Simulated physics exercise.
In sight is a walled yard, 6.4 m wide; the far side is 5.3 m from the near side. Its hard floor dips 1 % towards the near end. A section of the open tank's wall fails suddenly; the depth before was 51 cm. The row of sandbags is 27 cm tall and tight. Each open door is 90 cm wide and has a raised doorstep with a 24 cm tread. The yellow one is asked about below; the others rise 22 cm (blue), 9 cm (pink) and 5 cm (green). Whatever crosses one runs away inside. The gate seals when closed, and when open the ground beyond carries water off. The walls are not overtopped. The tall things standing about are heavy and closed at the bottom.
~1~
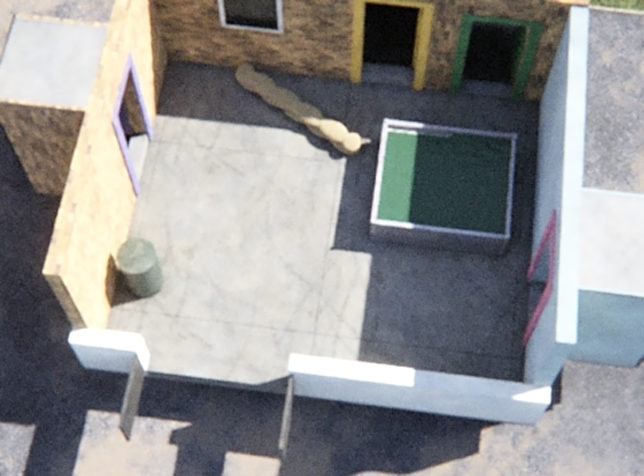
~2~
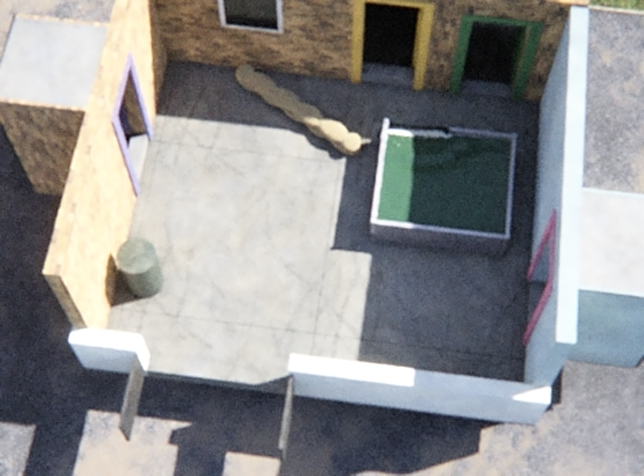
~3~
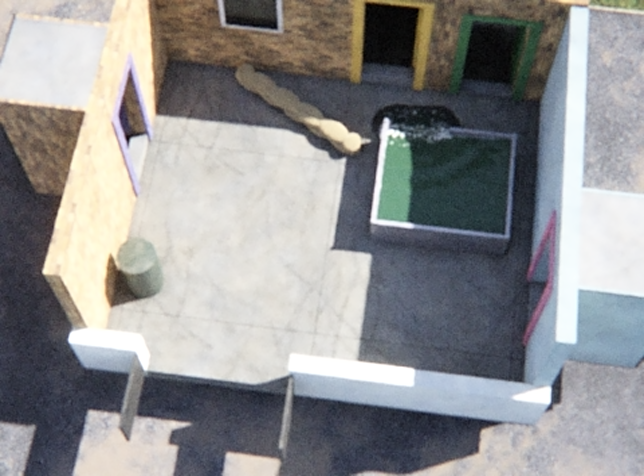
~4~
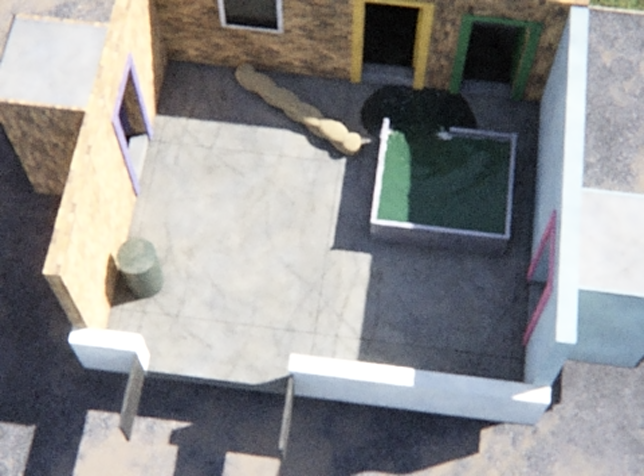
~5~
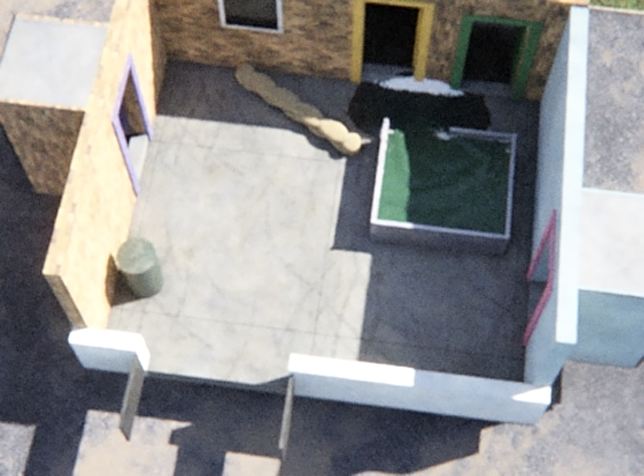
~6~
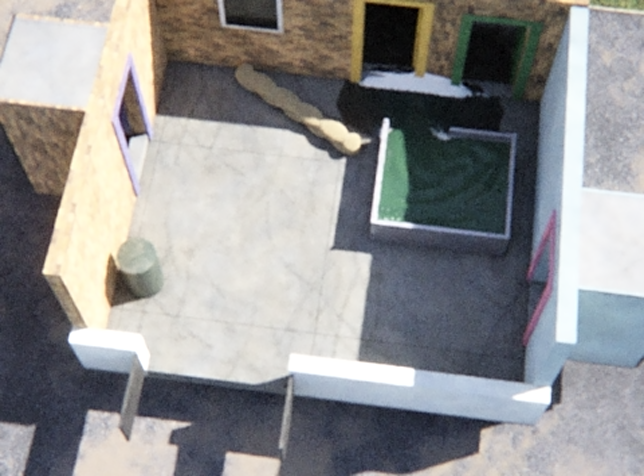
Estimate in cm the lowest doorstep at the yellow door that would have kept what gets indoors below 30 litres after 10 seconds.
Close to 26 cm is just enough.
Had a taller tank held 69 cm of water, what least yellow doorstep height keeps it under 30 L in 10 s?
Some 37 cm.
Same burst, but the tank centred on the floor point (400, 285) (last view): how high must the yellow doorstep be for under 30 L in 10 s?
About 16 cm.
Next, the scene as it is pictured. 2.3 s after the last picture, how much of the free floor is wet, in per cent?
Near 25 per cent is wet.
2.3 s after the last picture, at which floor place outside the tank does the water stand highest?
Around (250, 72).
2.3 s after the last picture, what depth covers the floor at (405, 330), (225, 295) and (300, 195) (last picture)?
Roughly 0, 0 and 0 cm, in turn.
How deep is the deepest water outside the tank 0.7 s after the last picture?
Up to some 36 cm.
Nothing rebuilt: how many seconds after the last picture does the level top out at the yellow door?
Near 1.0 s.
Then, 0.7 s after the last picture water covers 10 % of the floor, deepest (36 cm) near (418, 91); 31 cm at the yellow door, 12 litres in over its 23 cm doorstep.
Then, 2.3 s after the last picture water covers 25 % of the floor, deepest (37 cm) near (250, 72); 21 cm at the yellow door, 47 litres in over its 23 cm doorstep.
Then, 9.3 s after the last picture water covers 65 % of the floor, deepest (12 cm) near (536, 104); 10 cm at the yellow door, 48 litres in over its 23 cm doorstep.
At the yellow door as built, the water peaked near 31 cm, 0.9 s after the last picture.
With a doorstep of 21.5 cm, 64 litres would have come in within the 10 s; with 29 cm, 14 litres. So under 30 litres takes about 26 cm.
